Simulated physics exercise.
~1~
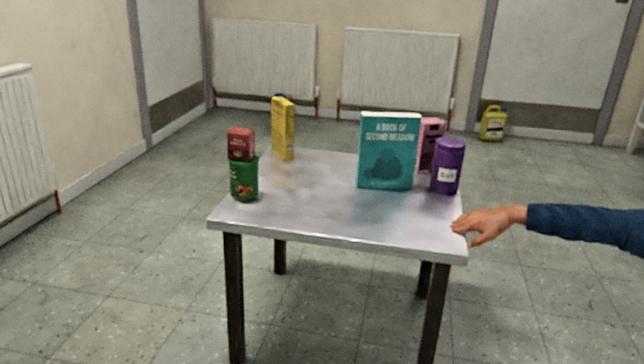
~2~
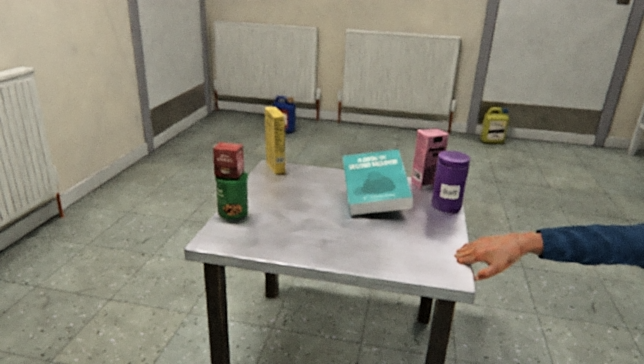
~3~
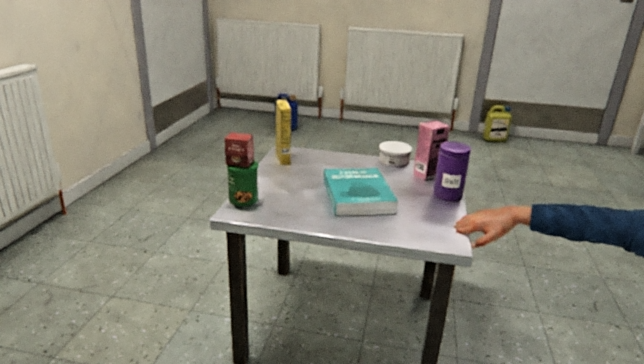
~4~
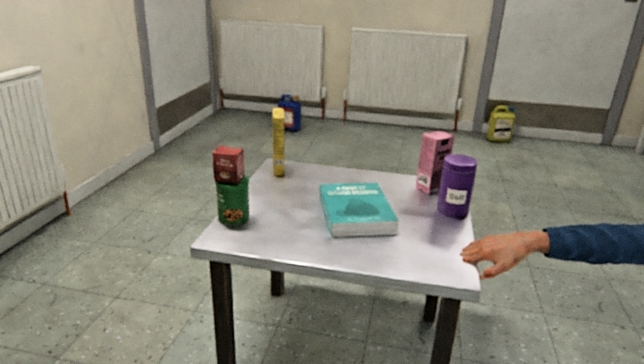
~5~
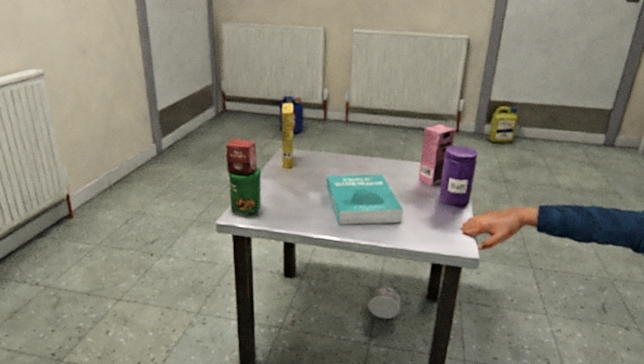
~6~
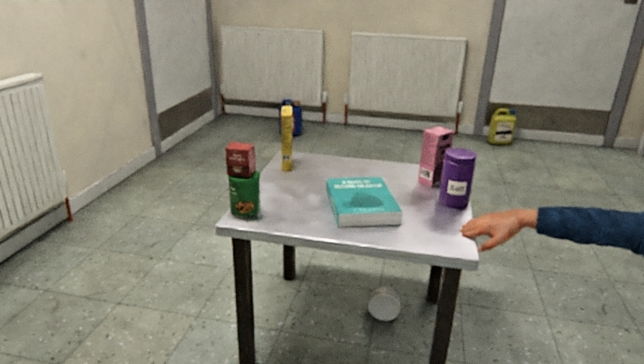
A turquoise book topples flat as a hand jerks the table, and a white tub falls off.
